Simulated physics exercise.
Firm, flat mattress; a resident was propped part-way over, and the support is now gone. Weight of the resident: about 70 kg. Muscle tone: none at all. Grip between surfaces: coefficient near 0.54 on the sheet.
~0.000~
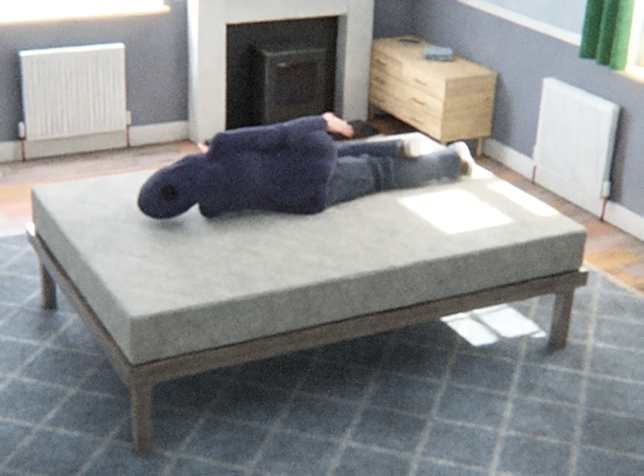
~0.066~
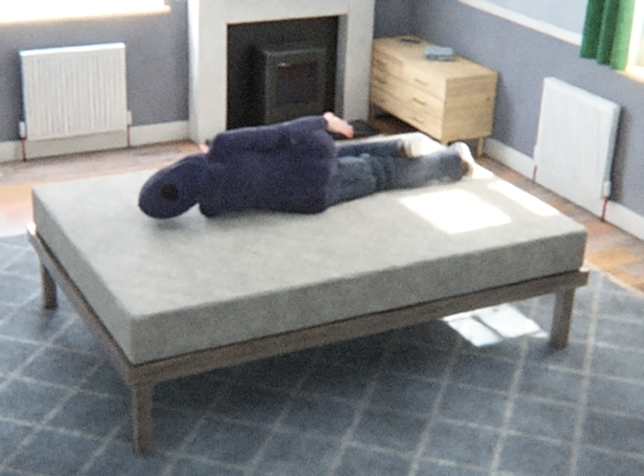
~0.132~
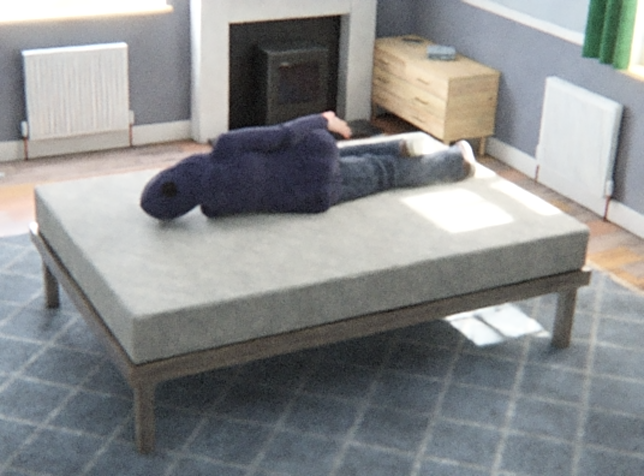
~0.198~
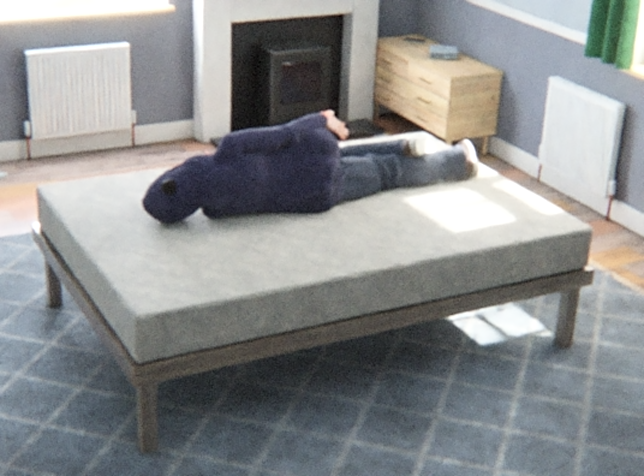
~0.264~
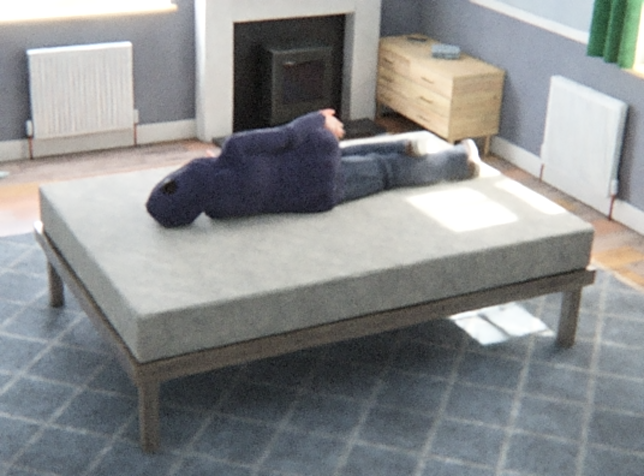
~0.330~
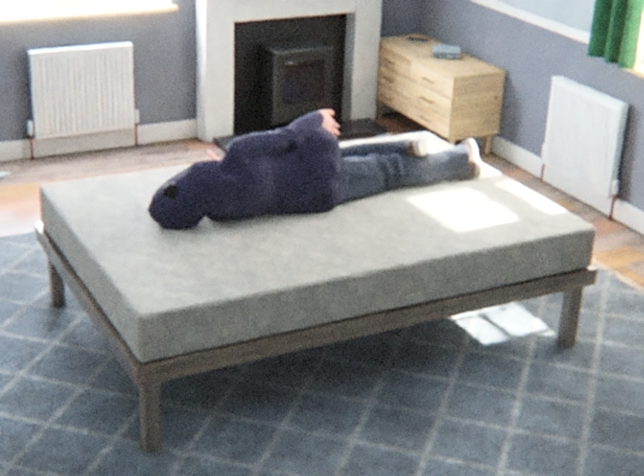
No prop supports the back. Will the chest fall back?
Yes - the chest is going to lean rearward.
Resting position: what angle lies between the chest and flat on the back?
Around 40 degrees from flat on the back.
After 0.54 s the chest is turned 50° from lying flat on the back, near (236, 192) in the last picture's view.
After 0.94 s the chest is turned 30° from lying flat on the back, near (242, 198) in the last picture's view.
After 1.54 s the chest is turned 30° from lying flat on the back, near (242, 198) in the last picture's view.
When all is still (4.0 s), chest sinks back.
